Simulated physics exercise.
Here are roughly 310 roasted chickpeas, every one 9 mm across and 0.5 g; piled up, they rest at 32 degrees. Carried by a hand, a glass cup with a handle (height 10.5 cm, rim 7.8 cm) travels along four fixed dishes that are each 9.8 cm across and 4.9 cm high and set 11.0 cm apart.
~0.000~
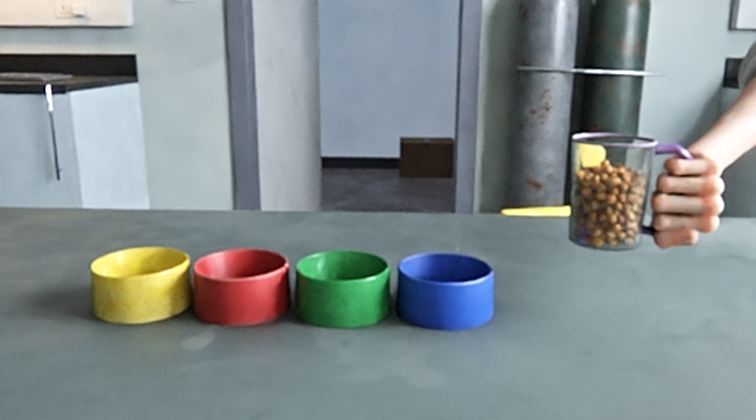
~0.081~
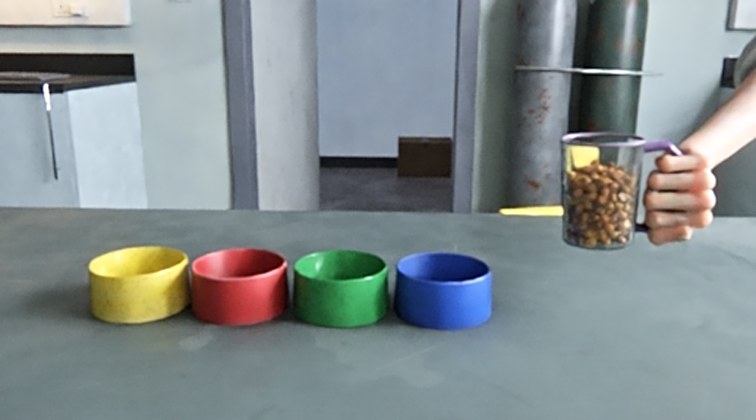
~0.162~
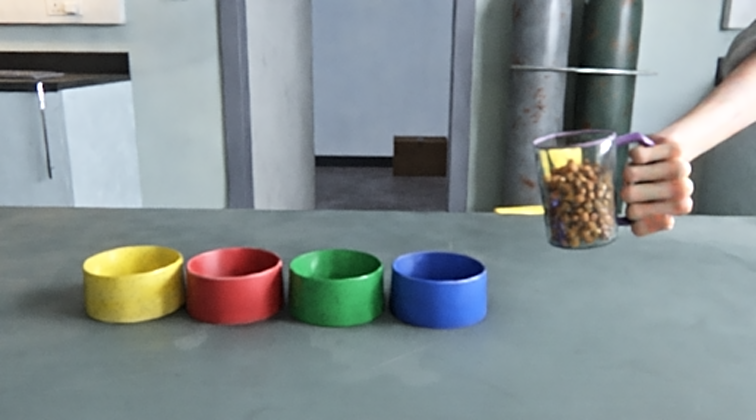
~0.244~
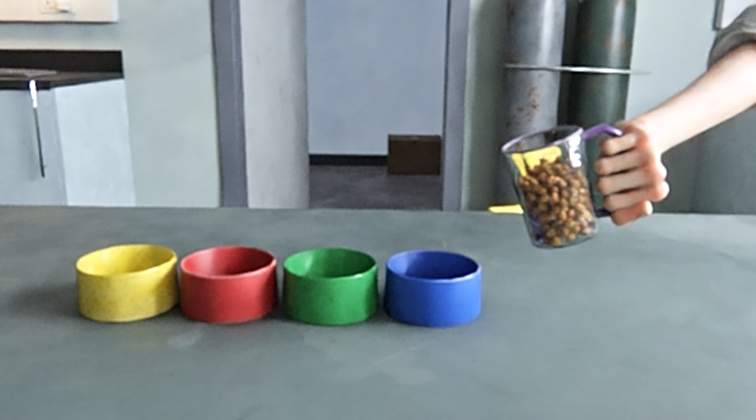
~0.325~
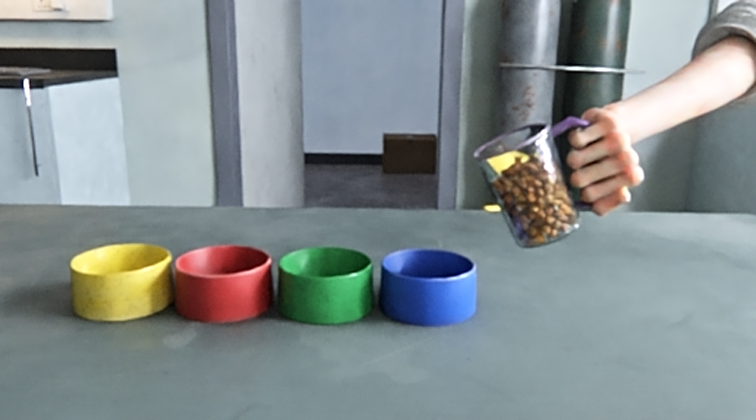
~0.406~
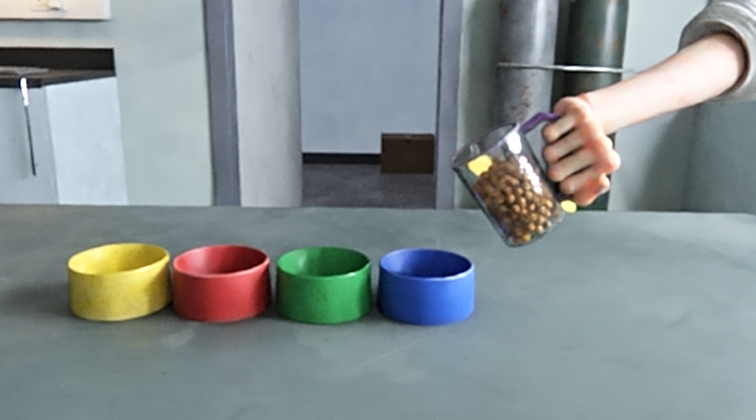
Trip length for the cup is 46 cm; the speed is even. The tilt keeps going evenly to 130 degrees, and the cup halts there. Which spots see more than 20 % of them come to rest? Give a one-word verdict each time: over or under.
Red: A share larger than a fifth. Blue: A share of a fifth at most. Green: A share of a fifth at most. Yellow: A share of a fifth at most. Counter: A share of a fifth at most.
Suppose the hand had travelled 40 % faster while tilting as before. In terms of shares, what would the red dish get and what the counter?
The shares would then be red 0 and counter 10.
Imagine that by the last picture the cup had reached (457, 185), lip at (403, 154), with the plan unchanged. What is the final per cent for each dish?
Red 0; blue 0; green 0; yellow 90.
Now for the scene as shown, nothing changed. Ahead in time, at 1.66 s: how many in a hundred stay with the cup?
Some 0 per cent.
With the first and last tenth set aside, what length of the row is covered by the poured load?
I'd put it at close to 7 cm.
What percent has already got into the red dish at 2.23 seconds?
I'd put it at about 90 % by that time.
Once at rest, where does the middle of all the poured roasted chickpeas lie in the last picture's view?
Near (218, 282).
After 1.16 s, tilt 107 degrees; cup holds 95 %.
Then, at 1.66 s, tilt 130 degrees; cup holds 0 %, red 90 %.
After 2.23 s, tilt 130 degrees; cup holds 0 %, red 90 %.
By 2.5 s all is still; red 90 %, blue 0 %, green 0 %, yellow 0 %, counter 10 %.
